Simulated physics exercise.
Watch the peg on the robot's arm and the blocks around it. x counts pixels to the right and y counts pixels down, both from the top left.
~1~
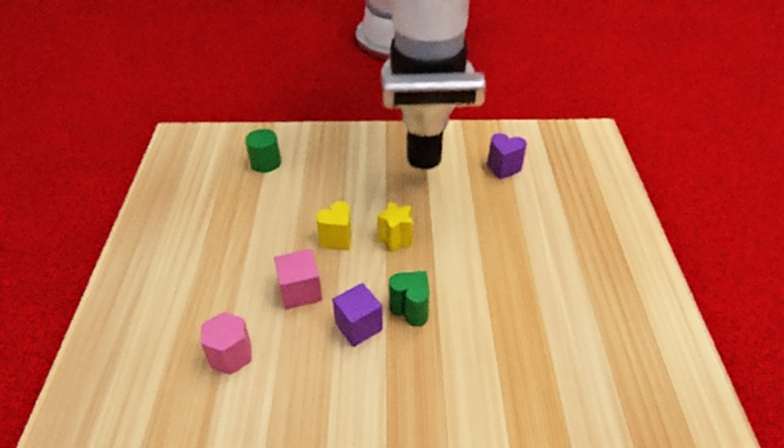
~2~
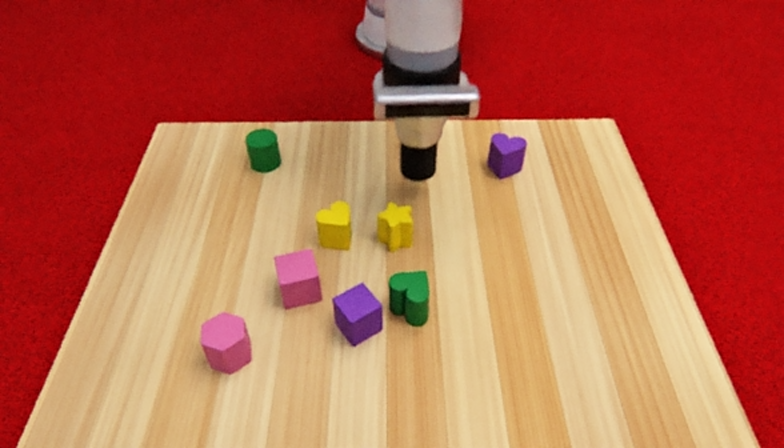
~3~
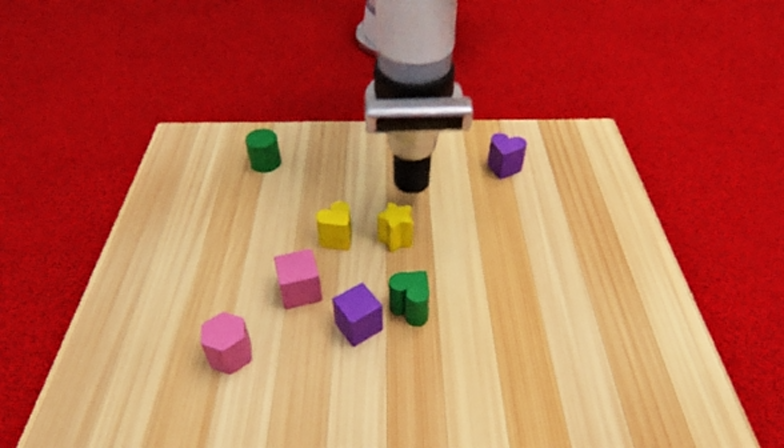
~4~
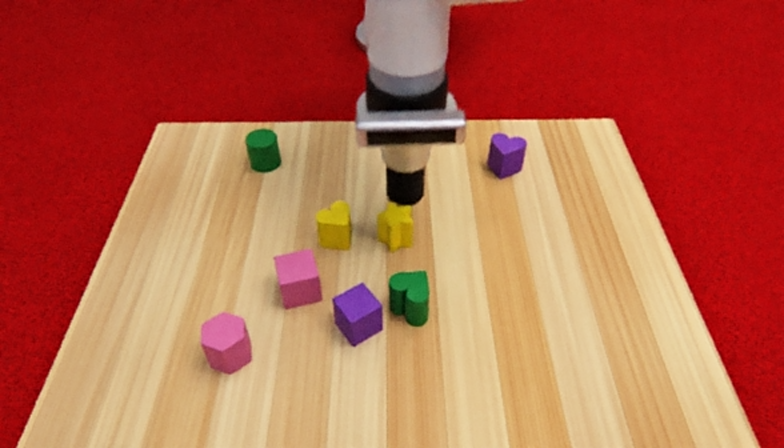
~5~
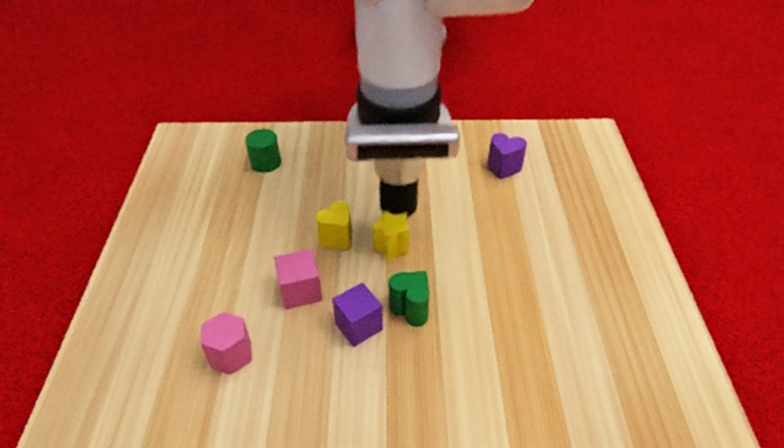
The video shows a robot arm with a dark peg moving toward the viewer and slightly left over a wooden board of coloured blocks, then nudging the yellow star block slightly forward while the other blocks stay still.
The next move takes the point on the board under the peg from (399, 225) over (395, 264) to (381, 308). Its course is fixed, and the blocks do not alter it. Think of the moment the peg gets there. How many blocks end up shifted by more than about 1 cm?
A group of three or more is moved.
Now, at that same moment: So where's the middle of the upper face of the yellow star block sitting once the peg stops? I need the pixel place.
Its top middle: (367, 312).
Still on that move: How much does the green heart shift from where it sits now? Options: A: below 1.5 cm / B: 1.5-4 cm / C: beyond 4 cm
Correct choice: B.
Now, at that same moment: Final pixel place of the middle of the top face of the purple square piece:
The middle of its upper face will lie at (339, 336).
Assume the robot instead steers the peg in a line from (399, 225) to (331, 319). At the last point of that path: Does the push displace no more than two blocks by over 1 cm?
The answer is yes.
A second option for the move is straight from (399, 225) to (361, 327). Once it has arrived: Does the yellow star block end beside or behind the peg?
Going by the path, no.
What follows on the original path. One third of the way, peg at (396, 233); yellow star block at (389, 251).
Two thirds of the way, peg at (392, 261); yellow star block at (381, 281); green heart at (413, 299), turned 35° anticlockwise.
At the end, peg at (381, 290); yellow heart not moved; purple square piece at (339, 336); yellow star block at (367, 312); green heart at (413, 304), turned 60° anticlockwise.
